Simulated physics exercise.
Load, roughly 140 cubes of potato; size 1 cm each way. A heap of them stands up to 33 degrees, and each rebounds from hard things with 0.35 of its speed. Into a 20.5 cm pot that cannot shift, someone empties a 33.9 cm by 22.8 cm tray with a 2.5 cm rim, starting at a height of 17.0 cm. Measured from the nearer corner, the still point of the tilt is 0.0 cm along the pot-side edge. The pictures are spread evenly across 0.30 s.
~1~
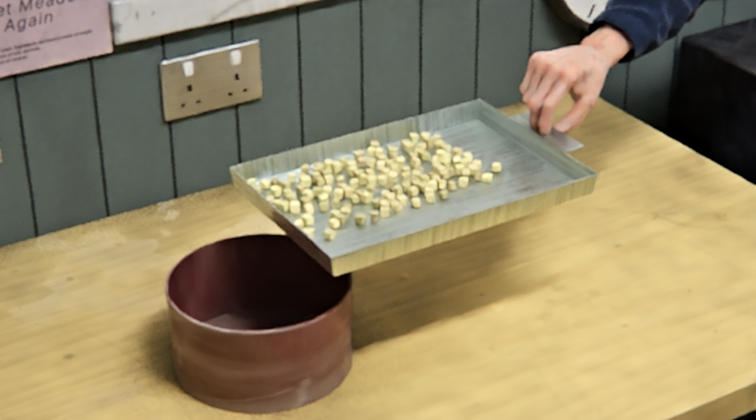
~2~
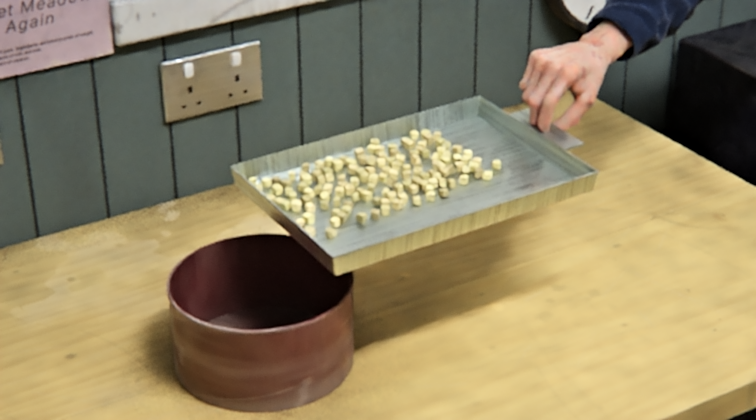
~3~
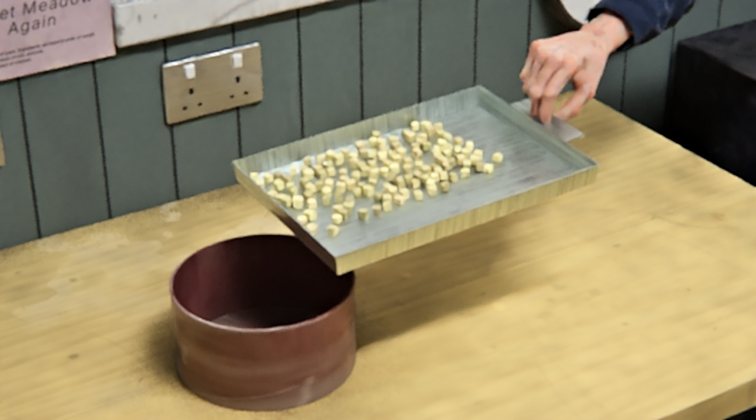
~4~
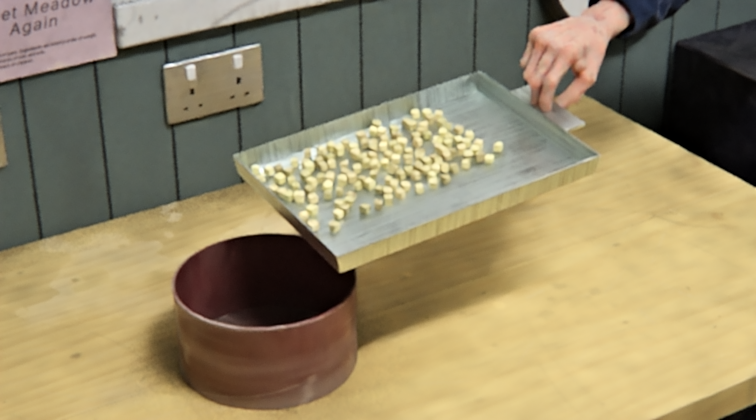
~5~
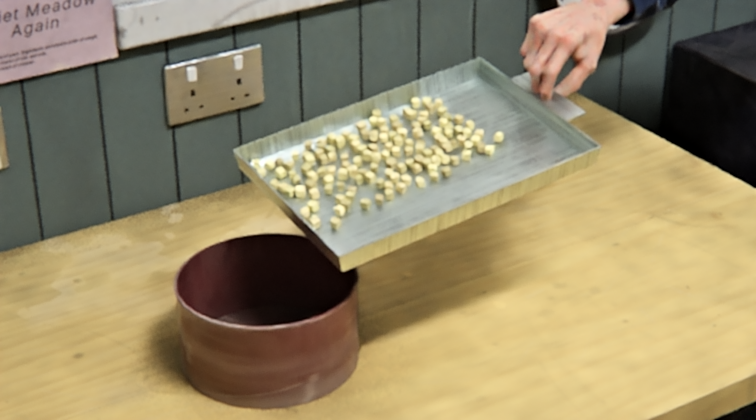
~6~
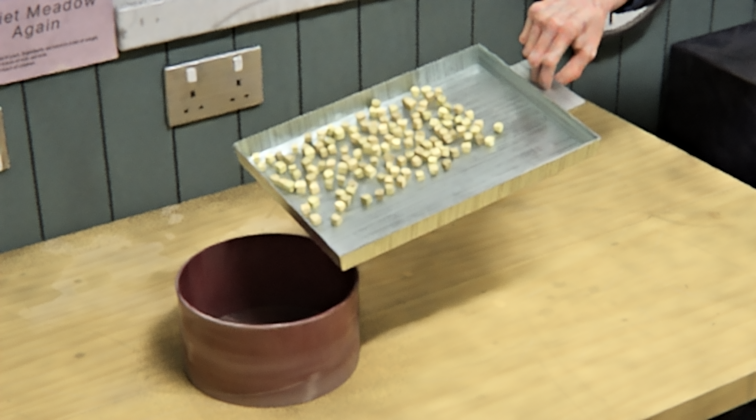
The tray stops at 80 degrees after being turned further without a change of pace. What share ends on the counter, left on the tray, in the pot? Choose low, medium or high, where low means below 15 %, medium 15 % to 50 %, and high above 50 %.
Shares - counter: Medium, tray: High, pot: Low.
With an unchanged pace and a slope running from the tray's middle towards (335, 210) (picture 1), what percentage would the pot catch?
Roughly 15 % of the pieces.
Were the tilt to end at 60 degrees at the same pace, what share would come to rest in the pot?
Share in the pot: Around 0 %.
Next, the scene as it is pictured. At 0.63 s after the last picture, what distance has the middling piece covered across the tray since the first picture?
I'd say close to 8 centimetres.
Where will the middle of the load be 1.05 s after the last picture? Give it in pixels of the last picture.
Approximately (342, 239) in the last view.
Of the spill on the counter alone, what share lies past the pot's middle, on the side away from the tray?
Some 90 per cent of the spill lies beyond the centre.
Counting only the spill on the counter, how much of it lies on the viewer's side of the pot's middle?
Roughly 100 per cent.
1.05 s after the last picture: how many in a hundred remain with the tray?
Value: About 70%.
Then, 0.63 s after the last picture, tilt 44 degrees; the tray holds 100 %, the pot 0 %.
Then, 1.05 s after the last picture, tilt 65 degrees; the tray holds 70 %, the pot 0 %.
Then, 1.55 s after the last picture, tilt 80 degrees; the tray holds 70 %, the pot 0 %.
In the end, counter 35 %, tray 65 %, pot 0 %.
